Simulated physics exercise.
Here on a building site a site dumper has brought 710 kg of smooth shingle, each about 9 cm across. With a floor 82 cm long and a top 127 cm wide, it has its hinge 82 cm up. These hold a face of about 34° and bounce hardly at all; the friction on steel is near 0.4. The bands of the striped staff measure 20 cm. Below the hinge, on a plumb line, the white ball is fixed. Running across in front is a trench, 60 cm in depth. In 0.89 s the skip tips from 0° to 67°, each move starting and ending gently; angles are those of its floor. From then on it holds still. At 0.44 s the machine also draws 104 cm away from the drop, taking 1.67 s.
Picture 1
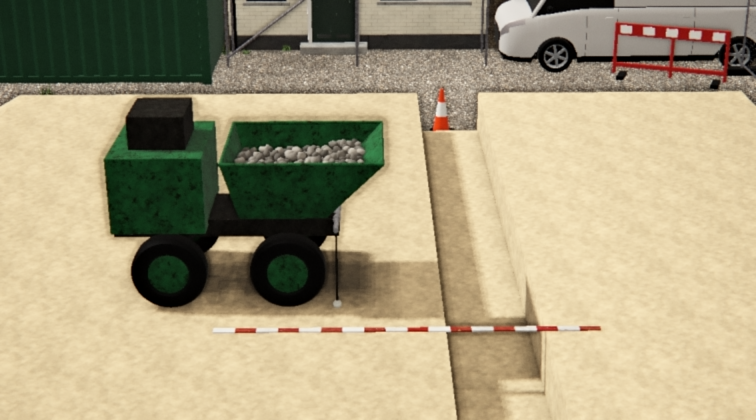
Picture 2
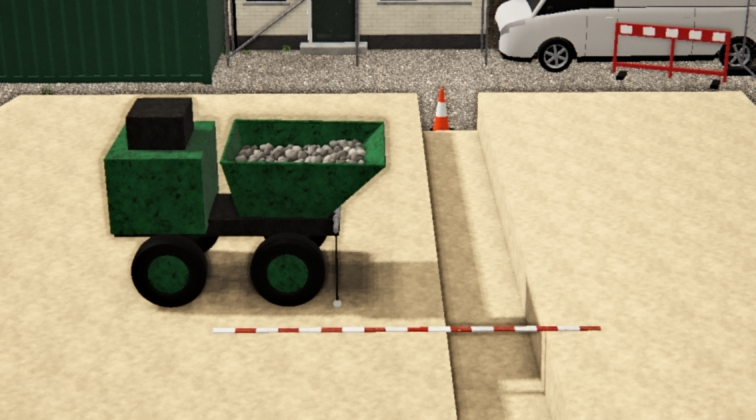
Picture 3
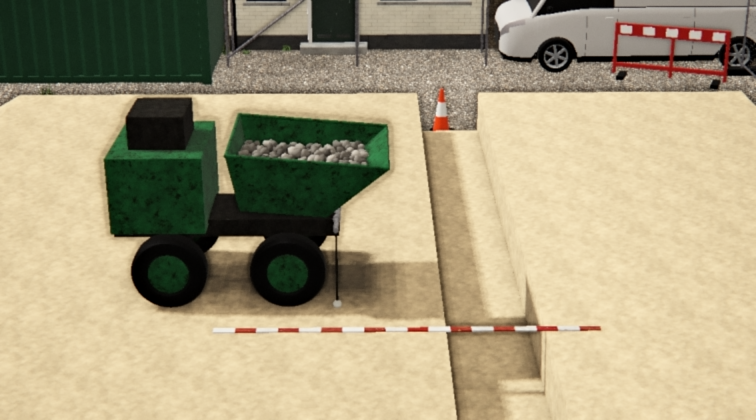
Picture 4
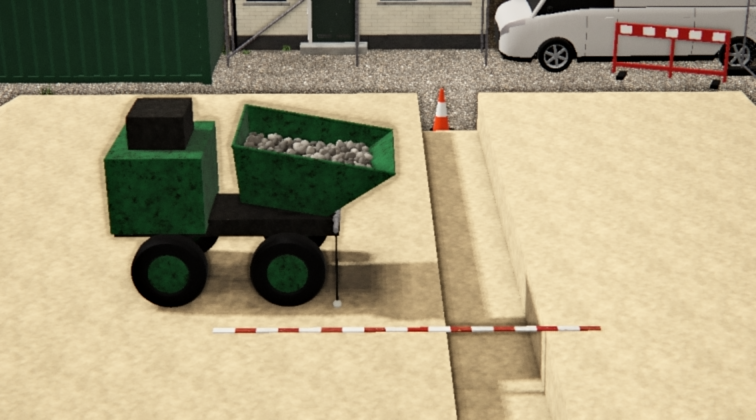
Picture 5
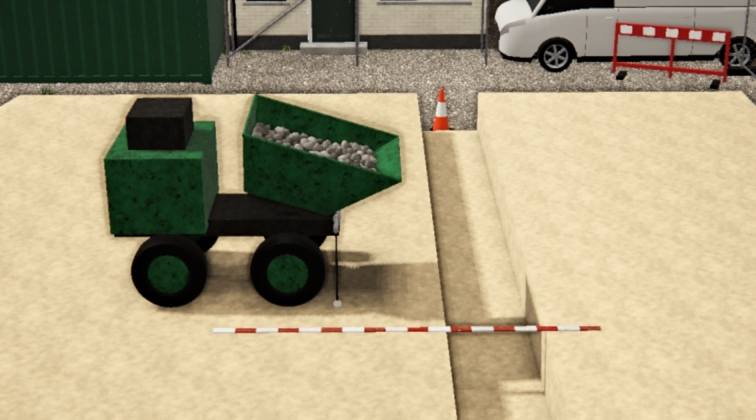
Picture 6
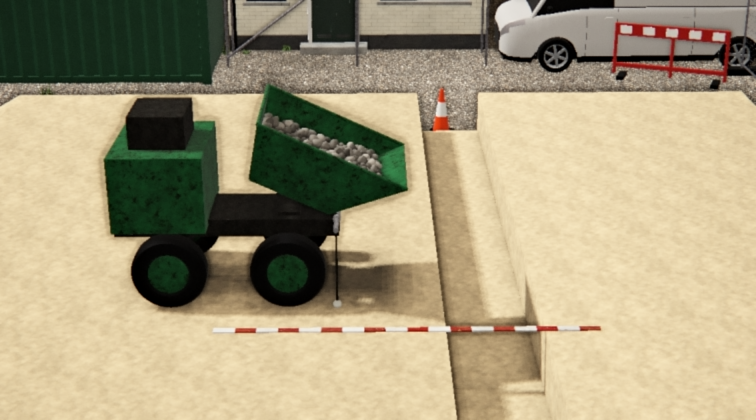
A green site dumper with black wheels stands side-on at the left of a sandy building site, seen from a raised, fixed viewpoint, its skip loaded with grey stones. A narrow trench runs to its right beside an orange cone and a red-and-white staff, with a white van behind. The skip gradually tilts down to the right, its rear rising, while the dumper's body stays still.
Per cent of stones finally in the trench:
About 40 %.
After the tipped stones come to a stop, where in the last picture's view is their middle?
Roughly at (422, 274).
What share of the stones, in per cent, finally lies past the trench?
Roughly 0 per cent.
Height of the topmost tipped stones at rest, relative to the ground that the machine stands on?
It finishes some 24 cm up from that ground.
A little later the floor is at 57°; 100 % in the skip; the foremost stones are at (399, 203).
Then the floor is at 67°; 81 % in the skip, 19 % short of the trench; the foremost stones are at (438, 261).
Later still the floor is at 67°; 0 % in the skip, 59 % short of the trench, 41 % in the trench; the foremost stones are at (526, 327).
In the end the floor is at 67°; 0 % in the skip, 59 % short of the trench, 41 % in the trench; the foremost stones are at (526, 327).
